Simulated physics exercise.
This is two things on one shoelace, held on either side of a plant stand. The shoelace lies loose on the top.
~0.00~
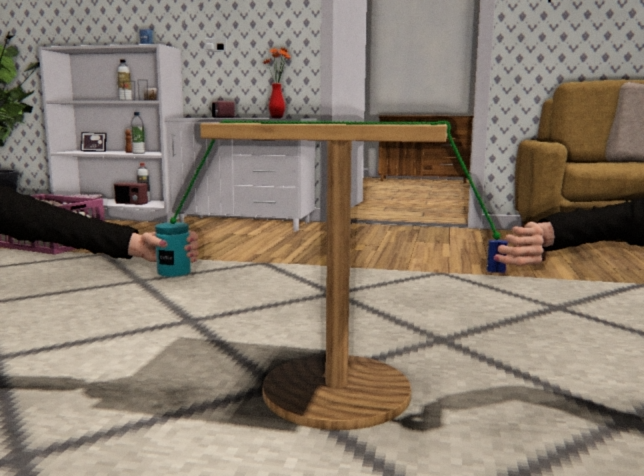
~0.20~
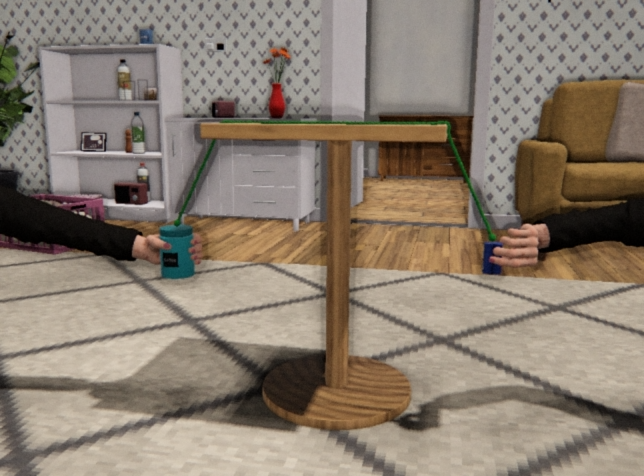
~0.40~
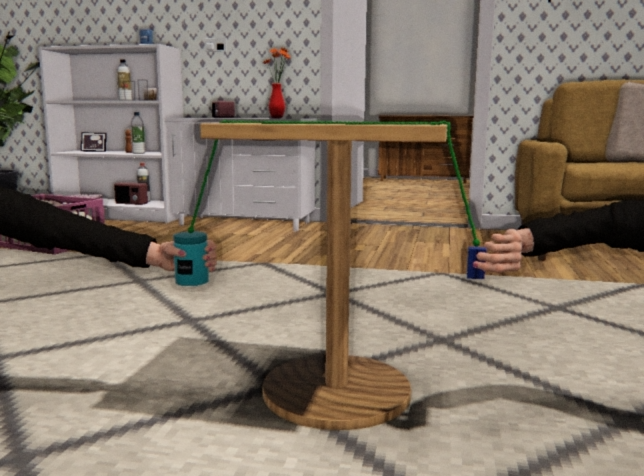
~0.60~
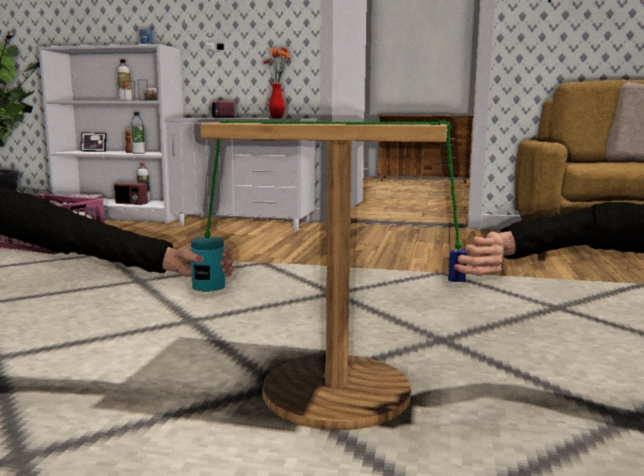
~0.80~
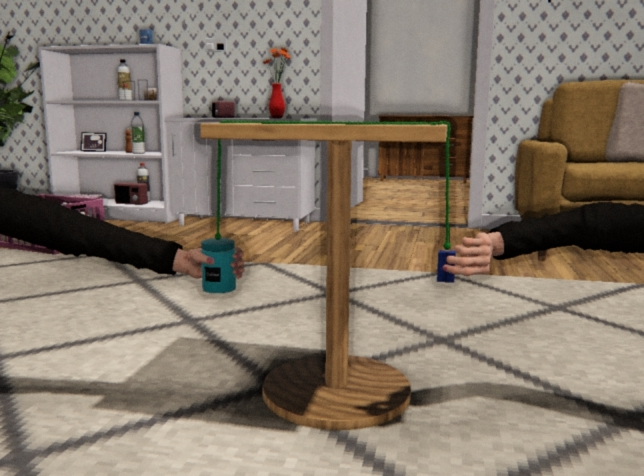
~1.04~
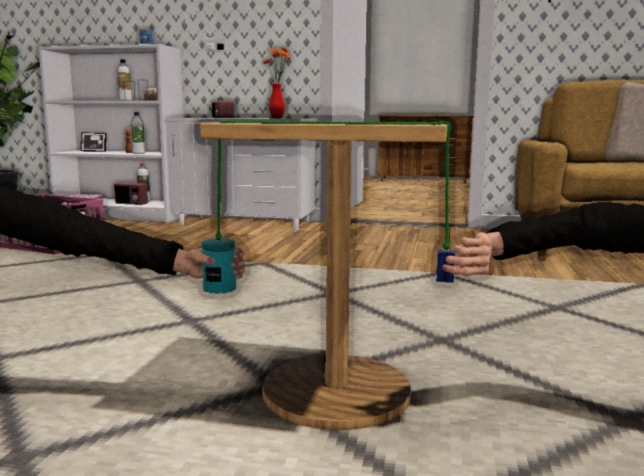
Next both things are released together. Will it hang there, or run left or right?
Outcome: The shoelace drops leftwards.
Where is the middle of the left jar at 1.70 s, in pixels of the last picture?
Around (203, 378).
Around 1.40 s, left jar down on the floor near (222, 382); right matchbox pulled up onto the top.
Around 1.70 s, left jar down on the floor near (203, 378); right matchbox higher.
Finally, left jar down on the floor near (177, 384); right matchbox down on the floor. The shoelace goes down on the left.
